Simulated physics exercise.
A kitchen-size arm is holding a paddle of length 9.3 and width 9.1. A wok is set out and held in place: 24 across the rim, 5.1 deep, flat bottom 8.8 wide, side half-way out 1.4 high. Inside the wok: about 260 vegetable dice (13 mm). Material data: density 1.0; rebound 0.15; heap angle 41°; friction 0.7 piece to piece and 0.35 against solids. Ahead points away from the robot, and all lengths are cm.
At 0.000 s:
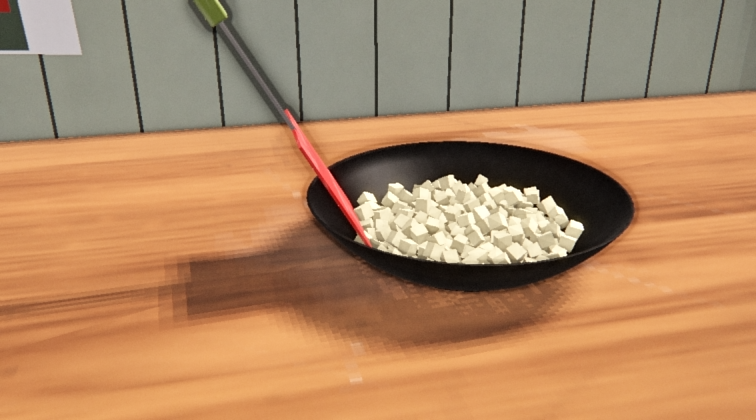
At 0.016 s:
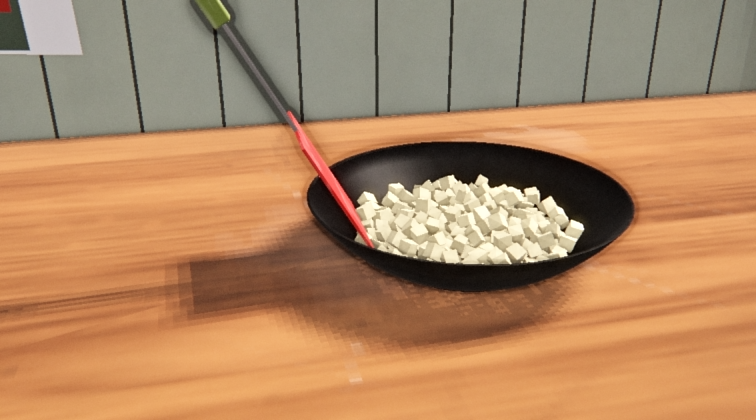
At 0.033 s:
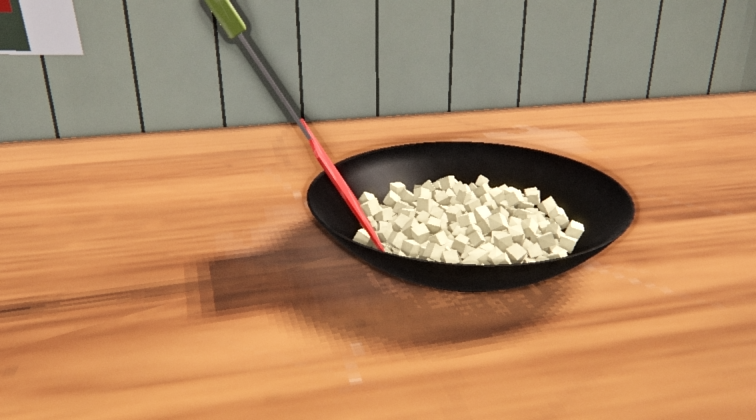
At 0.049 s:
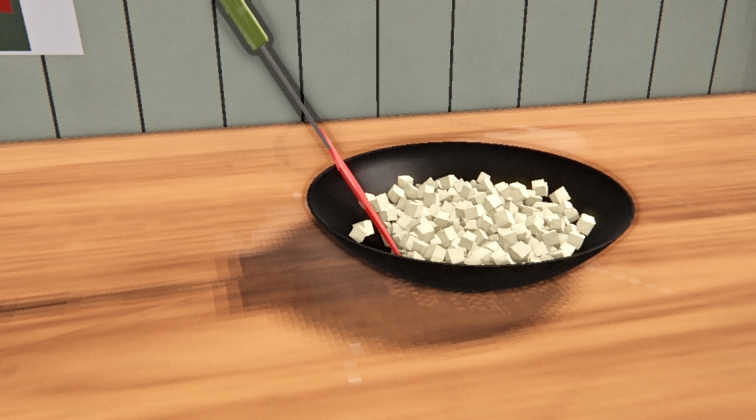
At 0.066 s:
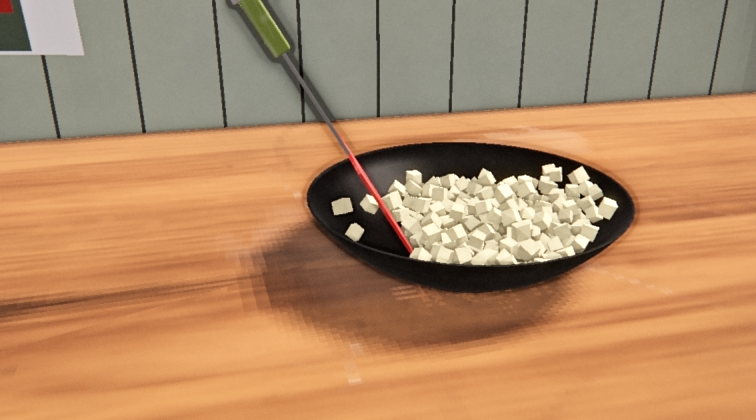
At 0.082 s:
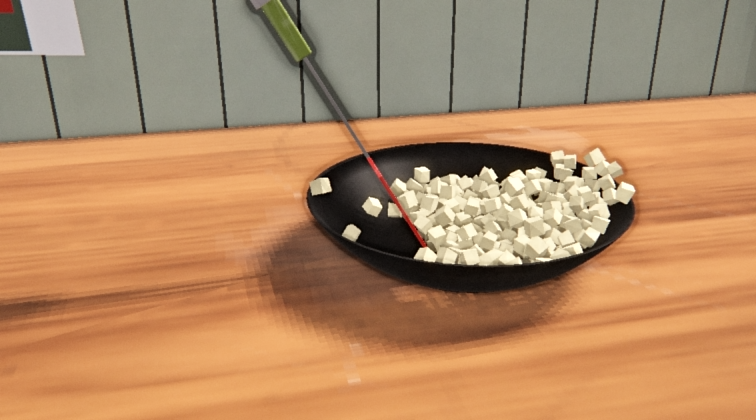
A red paddle pushes pale cubes toward the right side of a black wok.
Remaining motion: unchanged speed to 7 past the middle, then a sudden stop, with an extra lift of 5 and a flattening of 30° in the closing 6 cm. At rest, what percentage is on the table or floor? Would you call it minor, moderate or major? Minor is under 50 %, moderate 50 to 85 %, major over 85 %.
I would call it minor.
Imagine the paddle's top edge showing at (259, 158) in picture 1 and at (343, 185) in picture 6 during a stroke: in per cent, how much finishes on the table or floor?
It comes to something like 35 %, give or take.
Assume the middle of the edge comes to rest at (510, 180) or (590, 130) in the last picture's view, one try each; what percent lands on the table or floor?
Close to 15 and close to 70 per cent, respectively.
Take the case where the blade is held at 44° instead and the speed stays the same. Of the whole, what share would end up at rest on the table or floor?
That would leave close to 35 per cent on the table or floor.
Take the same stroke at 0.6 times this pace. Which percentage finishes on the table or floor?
Something close to 35 per cent ends up on the table or floor.
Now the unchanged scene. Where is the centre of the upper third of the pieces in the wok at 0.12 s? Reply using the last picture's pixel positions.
Centre estimated at around (565, 194).
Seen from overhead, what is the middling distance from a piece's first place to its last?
Somewhere near 10 centimetres, I reckon.
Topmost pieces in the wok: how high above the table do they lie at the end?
It reaches about 5.0 cm.
After 0.12 s, sloping 59°, highest piece 10 above the table; 252 in the wok, 12 on the blade or in flight.
After 0.16 s, sloping 47°, highest piece 12 above the table; 236 in the wok, 28 on the blade or in flight.
After 0.38 s, sloping 30°, highest piece 13 above the table; 152 in the wok, 89 on the table or floor, 23 on the blade or in flight.
After 1.43 s, sloping 30°, highest piece 4 above the table; 152 in the wok, 112 on the table or floor.
At rest, 152 in the wok, 112 on the table or floor. That is 42 % on the table or floor.
